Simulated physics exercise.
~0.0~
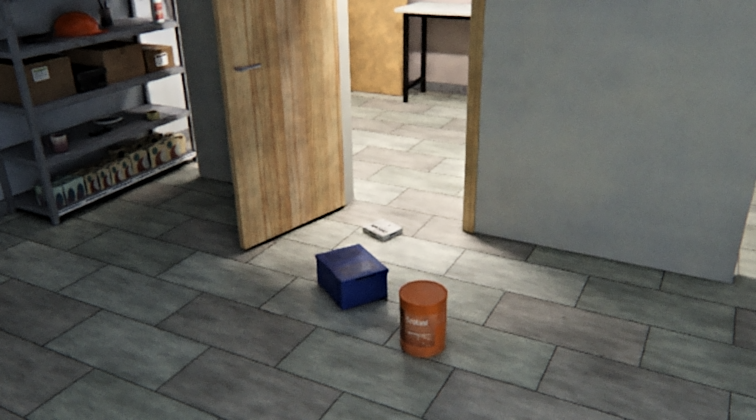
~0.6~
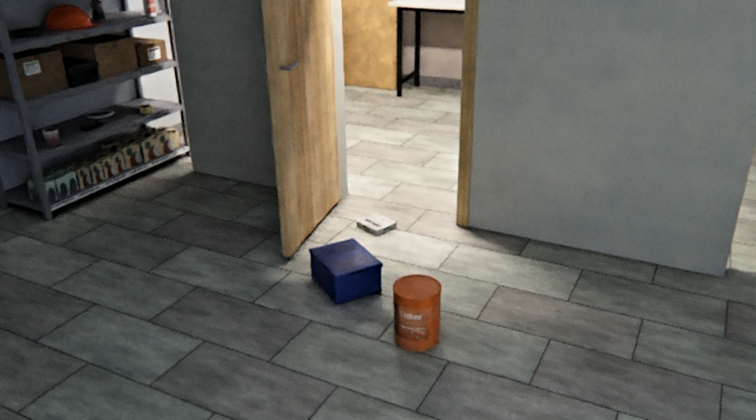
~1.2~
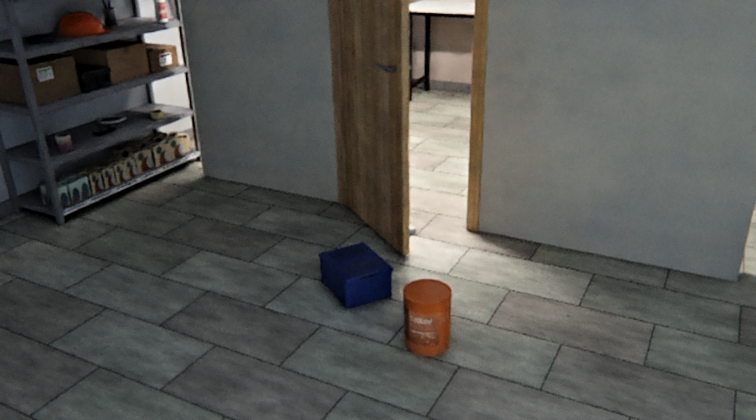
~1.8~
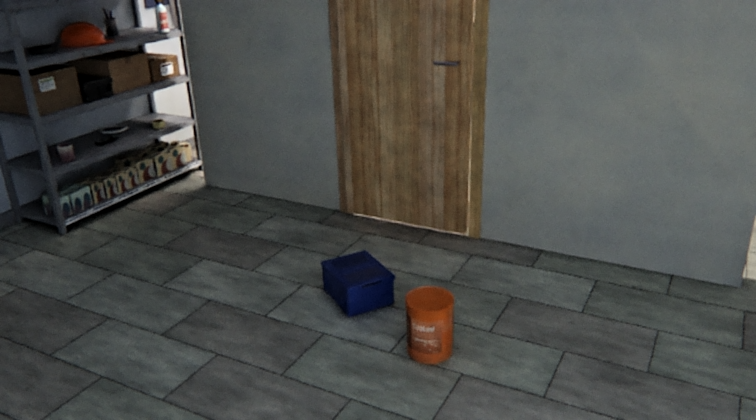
A wooden door stands wide open in a grey-walled room with grey floor tiles, seen from above by a slightly swaying camera, with loaded metal shelves on the left and a table visible through the doorway. On the floor in front sit a dark blue box and an orange tub, and a small white packet lies near the opening. The door swings towards its frame, with no hand in view. As it narrows the gap, the packet shifts to the right, mostly hidden by the door's edge. Finally the door is shut, the packet is out of sight, and the box and tub remain in place.
